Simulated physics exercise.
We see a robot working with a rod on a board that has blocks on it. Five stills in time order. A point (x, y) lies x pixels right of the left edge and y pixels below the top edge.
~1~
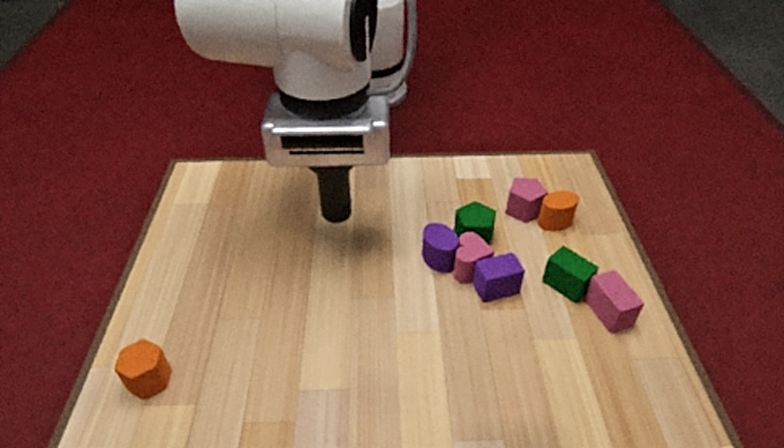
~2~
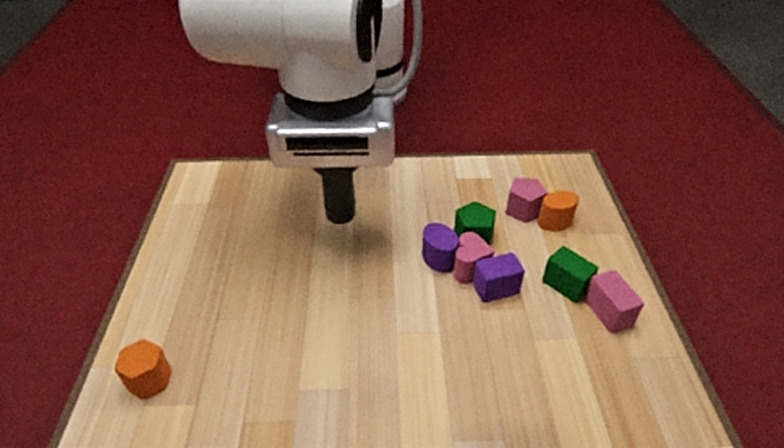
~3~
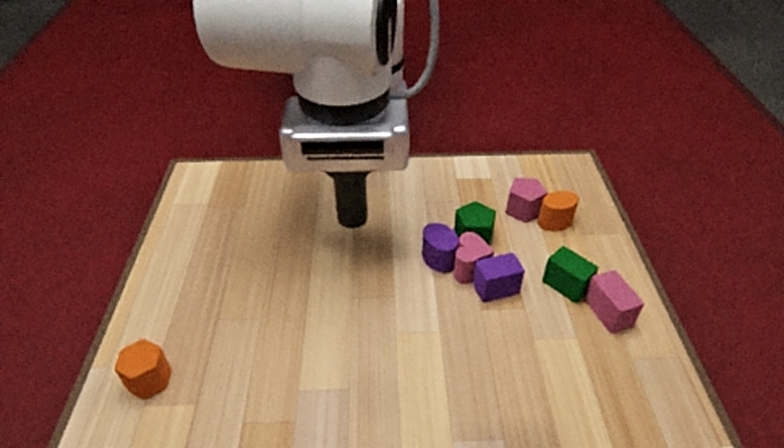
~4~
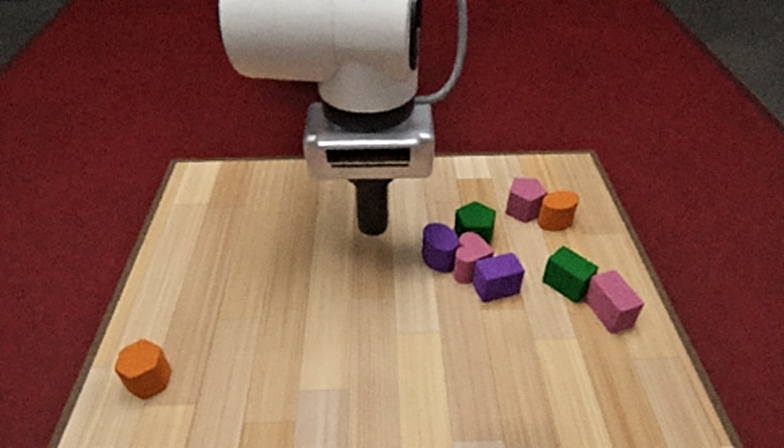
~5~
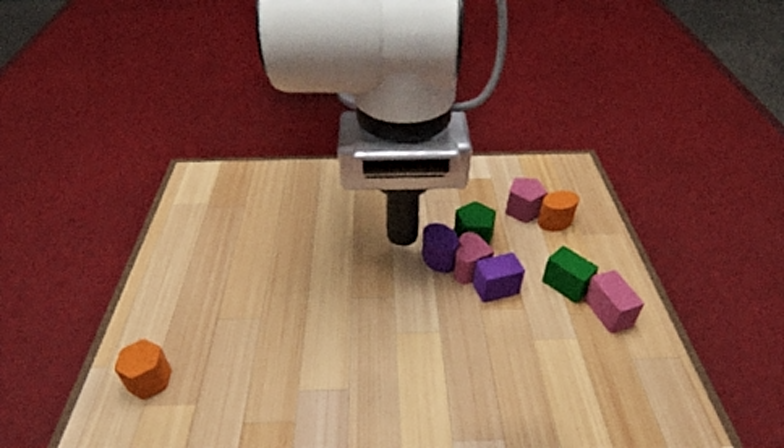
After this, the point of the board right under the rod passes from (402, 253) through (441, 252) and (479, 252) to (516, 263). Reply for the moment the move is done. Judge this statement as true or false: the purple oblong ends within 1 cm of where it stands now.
That is false.
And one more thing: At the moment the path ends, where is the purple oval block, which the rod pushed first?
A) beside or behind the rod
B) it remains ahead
I choose B.
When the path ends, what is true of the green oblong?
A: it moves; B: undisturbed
My answer is option A.
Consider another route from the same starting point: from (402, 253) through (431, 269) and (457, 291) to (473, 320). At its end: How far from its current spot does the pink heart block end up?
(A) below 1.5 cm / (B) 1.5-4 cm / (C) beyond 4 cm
It's B.
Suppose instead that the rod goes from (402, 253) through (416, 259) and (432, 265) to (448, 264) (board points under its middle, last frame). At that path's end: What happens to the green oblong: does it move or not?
By the time the path is finished, it has hardly shifted at all.
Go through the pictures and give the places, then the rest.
In the first frame, rod tip (337, 214); block tops, purple oval block (441, 236); pink heart block (473, 247); green pentagonal block (477, 214); purple oblong (500, 265); green oblong (574, 262).
In the second frame, rod (341, 215); blocks unchanged.
In the third frame, rod (353, 219); blocks unchanged.
In the fourth frame, rod (373, 226); blocks unchanged.
In the fifth frame, rod (403, 236); purple oval block (441, 236); pink heart block (473, 247); green pentagonal block (477, 214); purple oblong (500, 265); green oblong (574, 262).
The first path, step by step. One third of the way, rod (443, 236); purple oval block (475, 239), turned 20° clockwise; pink heart block (502, 256), turned 20° clockwise; green pentagonal block (484, 213), turned 30° anticlockwise; purple oblong (517, 277).
Two thirds of the way, rod (482, 236); purple oval block (512, 244), turned 45° clockwise; pink heart block (529, 266), turned 45° clockwise; green pentagonal block (501, 209), turned 75° anticlockwise; purple oblong (531, 290), turned 35° clockwise.
At the end, rod (520, 247); purple oval block (546, 259), turned 75° clockwise; pink heart block (551, 285), turned 70° clockwise; green pentagonal block (507, 208), turned 95° anticlockwise; purple oblong (536, 304), turned 60° clockwise; green oblong (587, 267), turned 20° anticlockwise.
